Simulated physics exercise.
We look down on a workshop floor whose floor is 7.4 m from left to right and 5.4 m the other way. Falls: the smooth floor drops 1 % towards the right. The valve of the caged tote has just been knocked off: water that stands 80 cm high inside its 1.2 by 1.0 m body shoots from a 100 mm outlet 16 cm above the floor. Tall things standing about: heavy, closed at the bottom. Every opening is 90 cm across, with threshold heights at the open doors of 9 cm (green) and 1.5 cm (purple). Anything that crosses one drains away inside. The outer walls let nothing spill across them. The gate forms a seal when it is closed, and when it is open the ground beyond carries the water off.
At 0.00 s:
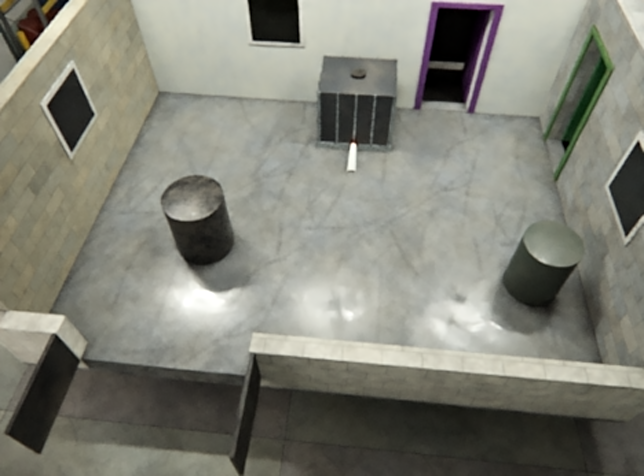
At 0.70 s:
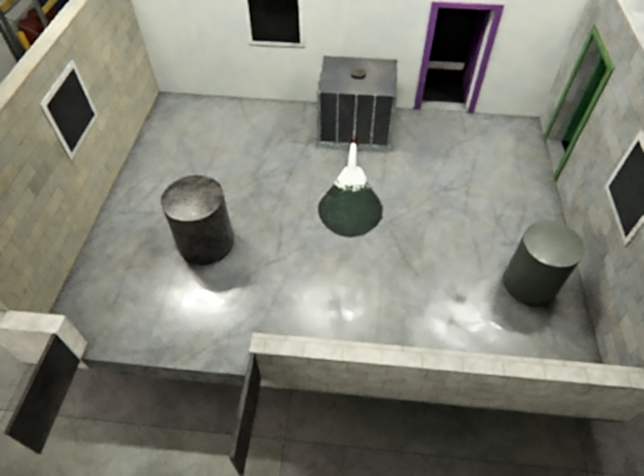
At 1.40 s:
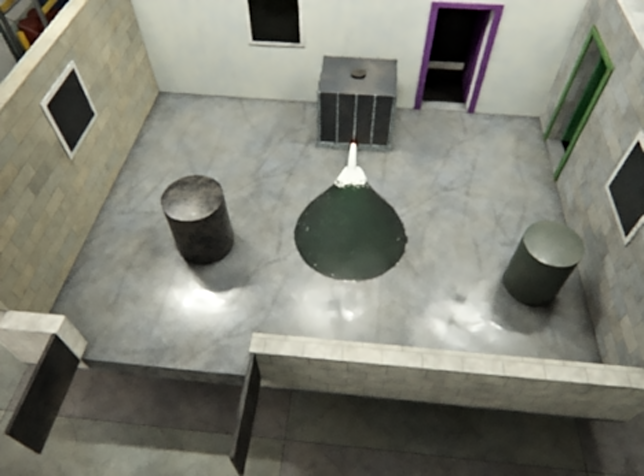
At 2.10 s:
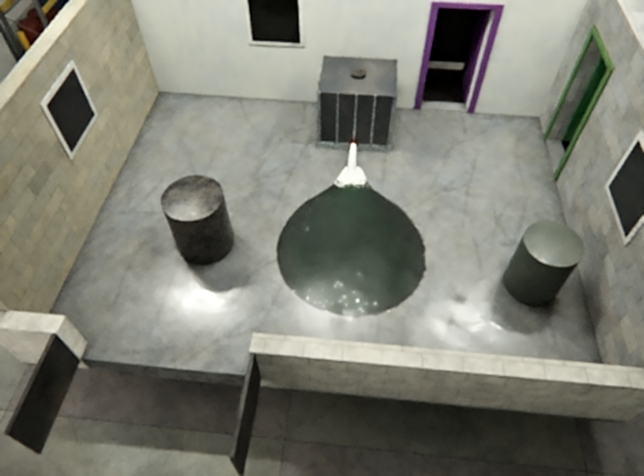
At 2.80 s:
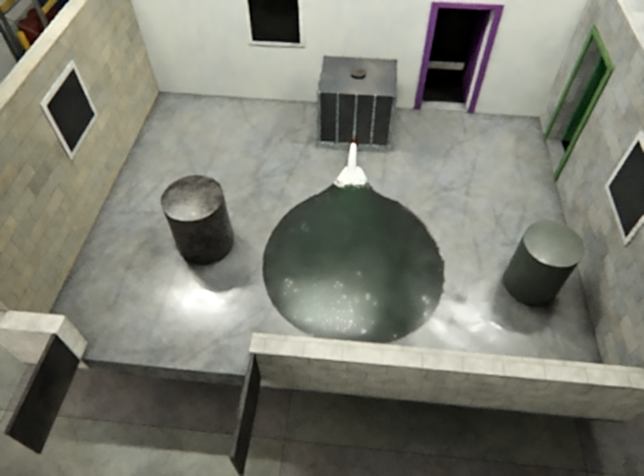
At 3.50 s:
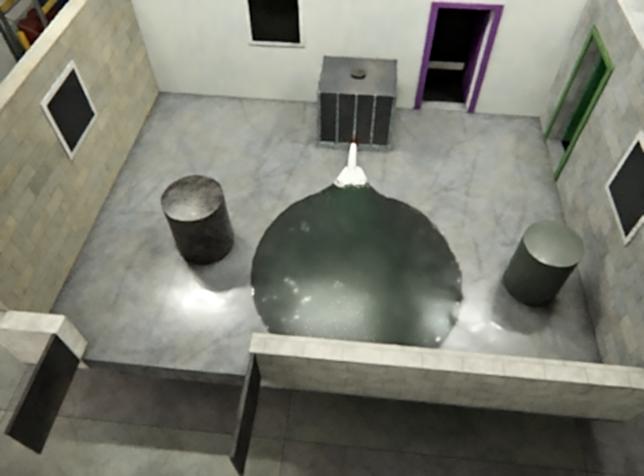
Water shoots from a short spout at the base of a dark caged tote and spreads over a grey workshop floor, seen from high above by a still camera. Two dark cylinders stand left and right, among pale walls with a purple doorway at the back and a green one at right. The dark green sheet starts small, widens into a rounded pool and reaches the low front wall.
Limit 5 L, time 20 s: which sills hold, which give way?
Green door - holds, purple door - holds.
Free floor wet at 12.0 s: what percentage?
Something near 40 per cent.
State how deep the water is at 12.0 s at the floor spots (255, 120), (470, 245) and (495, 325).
Around 0.0 cm, 0.8 cm and 2.0 cm.
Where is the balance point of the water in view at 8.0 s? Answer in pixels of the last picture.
I'd put it around (383, 298).
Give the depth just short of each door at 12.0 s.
Green 0.0 cm, purple 0.0 cm.
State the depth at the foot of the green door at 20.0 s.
Roughly 2.0 centimetres.
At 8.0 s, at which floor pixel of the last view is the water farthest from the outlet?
In the last view, it's close to (610, 393).
After 5.0 s water covers 25 % of the floor and is deepest (5 cm) near (353, 176); green door not reached, purple door not reached.
After 8.0 s water covers 30 % of the floor and is deepest (5 cm) near (353, 176); green door not reached, purple door not reached.
After 12.0 s water covers 40 % of the floor and is deepest (5 cm) near (353, 176); green door not reached, purple door not reached.
After 16.0 s water covers 45 % of the floor and is deepest (5 cm) near (610, 393); green door 1.4 cm at the sill, 0 L in, purple door not reached.
After 20.0 s water covers 55 % of the floor and is deepest (6 cm) near (353, 169); green door 2.1 cm at the sill, 0 L in, purple door not reached.
